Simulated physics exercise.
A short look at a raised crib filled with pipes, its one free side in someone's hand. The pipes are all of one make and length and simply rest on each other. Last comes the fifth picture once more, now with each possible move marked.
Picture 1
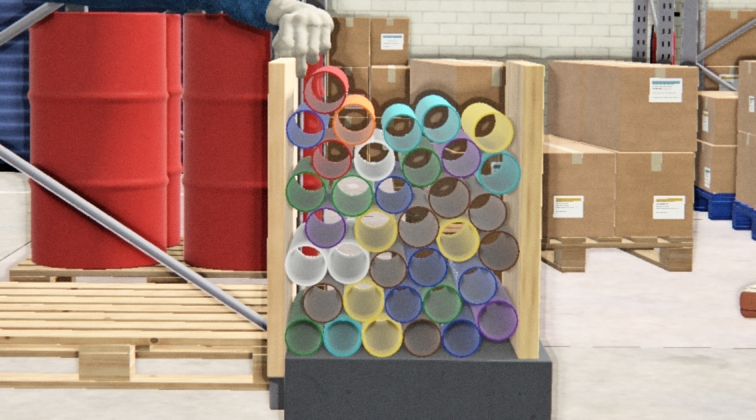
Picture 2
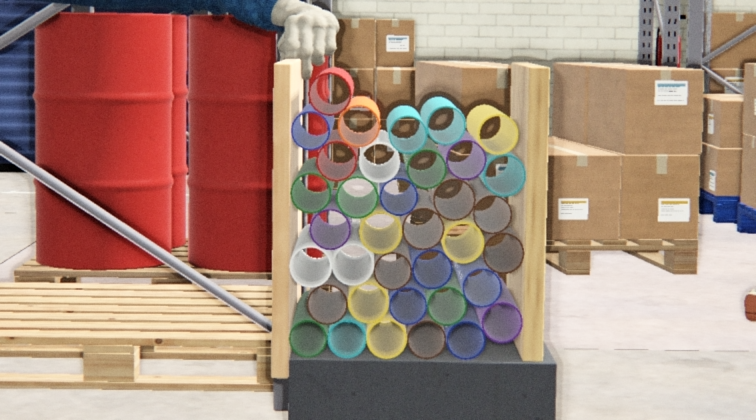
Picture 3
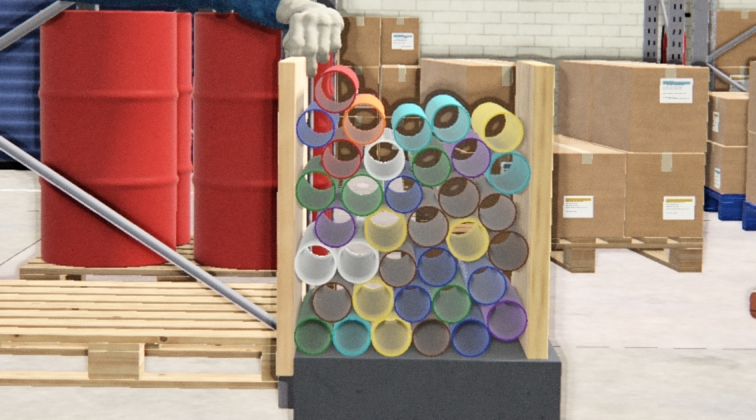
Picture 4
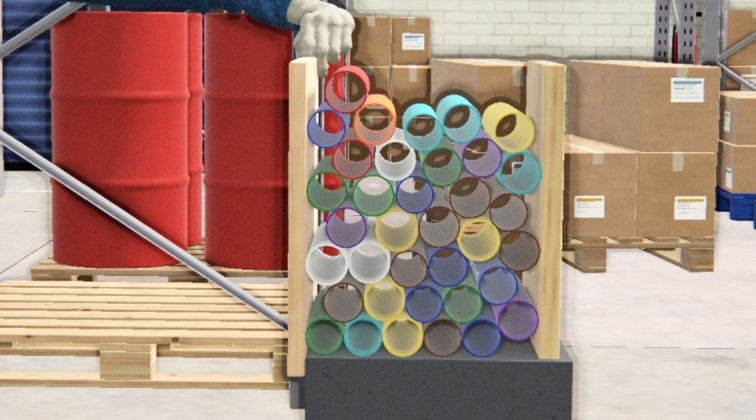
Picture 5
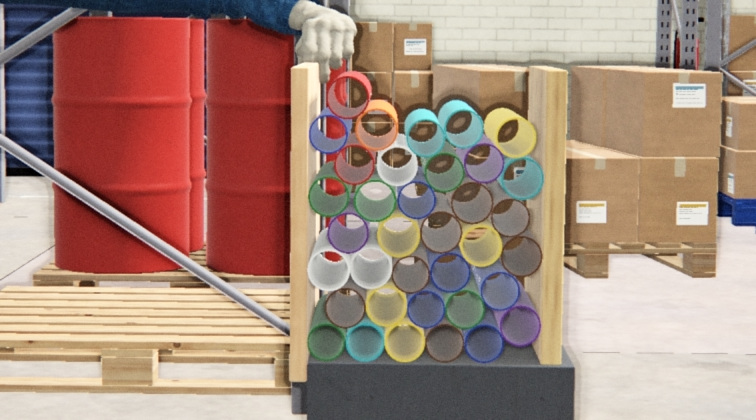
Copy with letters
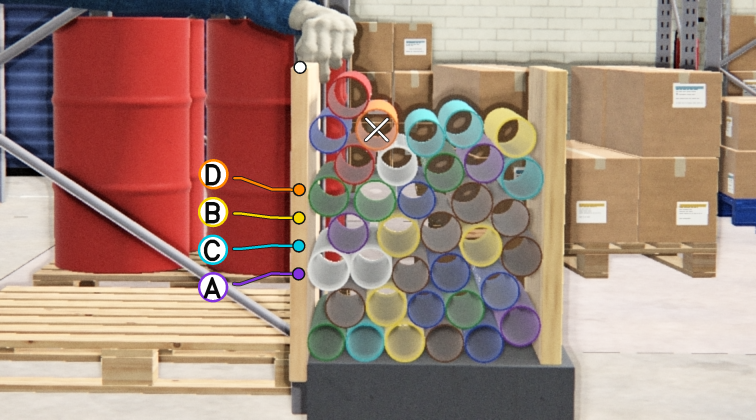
Stacked multicoloured pipes drifting slightly right in view between wooden boards, a gloved hand staying at the top left, pallets and red drums behind.
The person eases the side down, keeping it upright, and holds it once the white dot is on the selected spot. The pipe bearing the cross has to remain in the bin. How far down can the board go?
Mark B is as low as it can go.
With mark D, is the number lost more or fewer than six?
At D, fewer than six.
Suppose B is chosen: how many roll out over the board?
The count is two.
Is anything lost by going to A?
Yes, at A.
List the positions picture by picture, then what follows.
In the first picture, a turquoise pipe (441, 124); side board (283, 206); a green pipe (304, 337).
In the second picture, a green pipe (308, 339); a brown pipe (328, 304).
In the third picture, a white pipe (316, 264); a purple pipe (335, 227).
In the fourth picture, a green pipe (373, 195); a turquoise pipe (520, 173).
In the fifth picture, a turquoise pipe (426, 138); a turquoise pipe (464, 129); side board (306, 210).
On the marked copy, A at (299, 274); B at (299, 218); C at (299, 246); D at (299, 190); the cross at (377, 129); the white dot at (300, 67).
Following B. Soon after the start, top of the board (308, 133).
Later, top of the board (308, 208).
In the end, top of the board (308, 217), two out over the board, the crossed one still inside.
As for the rest, A lets the crossed one out; C lets the crossed one out; D keeps the crossed one inside.
